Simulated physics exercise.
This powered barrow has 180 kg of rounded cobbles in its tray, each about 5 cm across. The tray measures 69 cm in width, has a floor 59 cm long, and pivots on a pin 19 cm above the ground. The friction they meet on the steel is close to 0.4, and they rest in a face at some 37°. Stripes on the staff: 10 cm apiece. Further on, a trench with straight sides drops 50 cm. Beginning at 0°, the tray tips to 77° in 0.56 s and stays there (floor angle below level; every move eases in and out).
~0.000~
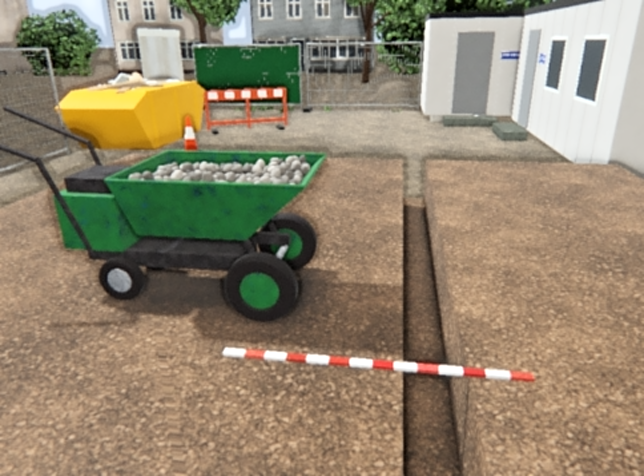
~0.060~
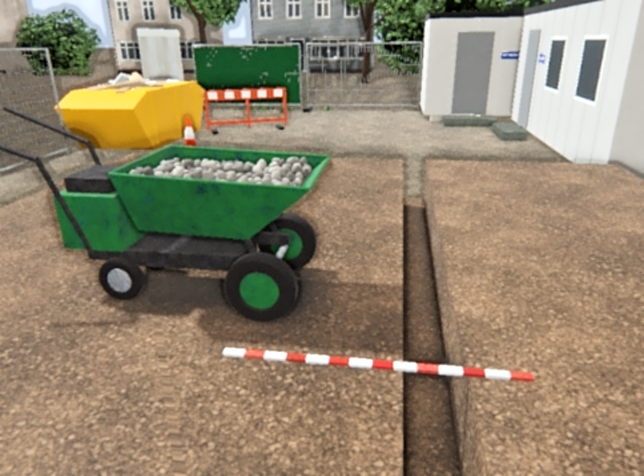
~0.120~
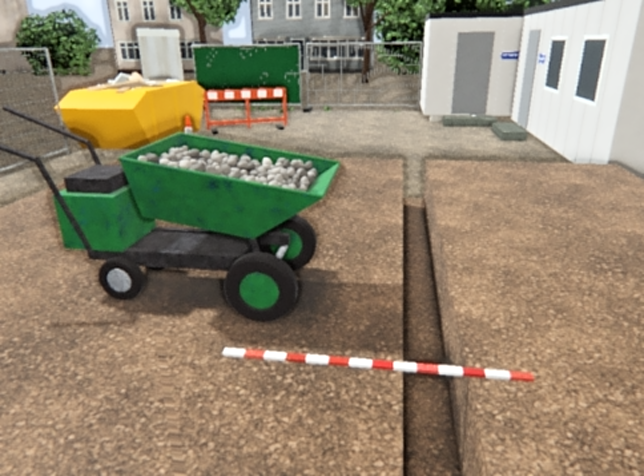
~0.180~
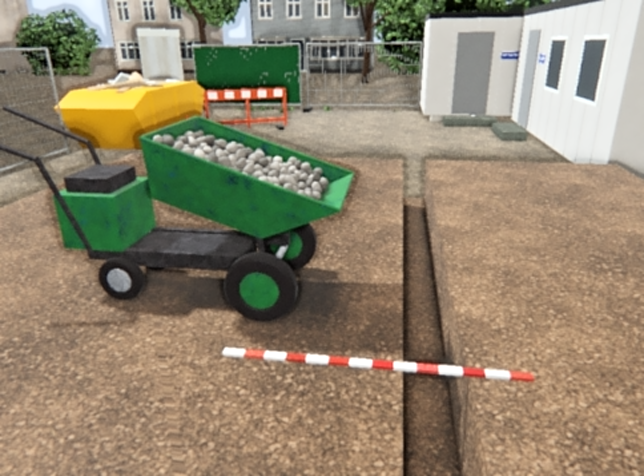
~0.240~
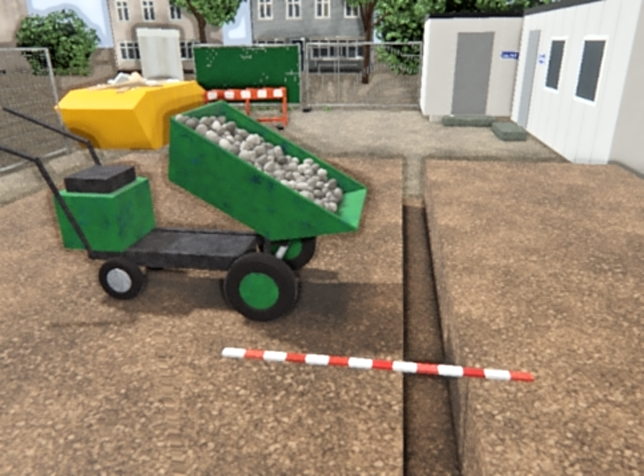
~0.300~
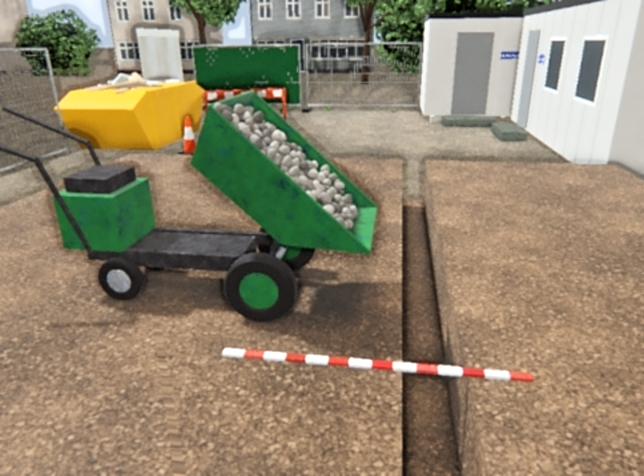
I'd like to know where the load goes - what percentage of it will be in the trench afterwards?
I would put it at about 62 per cent.
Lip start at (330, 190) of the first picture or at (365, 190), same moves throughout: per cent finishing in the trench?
The first gives about 60 percent and the second about 25 percent.
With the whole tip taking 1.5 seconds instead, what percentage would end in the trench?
About 80 percent, I'd say.
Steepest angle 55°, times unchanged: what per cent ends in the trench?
Some 70 in a hundred, I'd say.
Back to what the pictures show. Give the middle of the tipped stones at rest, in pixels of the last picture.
Middle at around (434, 354), I'd say.
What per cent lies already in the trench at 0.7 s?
At that moment: Approx. 45 %.
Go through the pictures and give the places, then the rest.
The first frame shows lip at (304, 187), floor tilted 0°, highest stones at (255, 166).
In the second frame, the tray is at 2°, its lip at (309, 189); the top of the load is at (231, 165); the stones move at 0.6 m/s on average.
The third frame shows lip at (322, 197), floor tilted 9°, highest stones at (191, 156); the stones move at 1.2 m/s on average.
In the fourth frame, the tray is at 19°, its lip at (340, 211); the top of the load is at (197, 140); the stones move at 1.7 m/s on average.
In the fifth frame, the tray is at 30°, its lip at (357, 230); the top of the load is at (218, 124); the stones move at 2.0 m/s on average.
The sixth frame shows lip at (370, 253), floor tilted 43°, highest stones at (247, 114); the stones move at 2.1 m/s on average.
After 0.4 s the floor is at 65°; 100 % in the tray; the foremost stones are at (380, 266).
After 0.7 s the floor is at 77°; 49 % in the tray, 5 % short of the trench, 45 % in the trench; the foremost stones are at (465, 258).
After 1.0 s the floor is at 77°; 7 % in the tray, 6 % short of the trench, 60 % in the trench, 27 % past the trench; the foremost stones are past the picture's edge.
After 3.0 s the floor is at 77°; 5 % in the tray, 6 % short of the trench, 62 % in the trench, 27 % past the trench; the foremost stones are past the picture's edge.
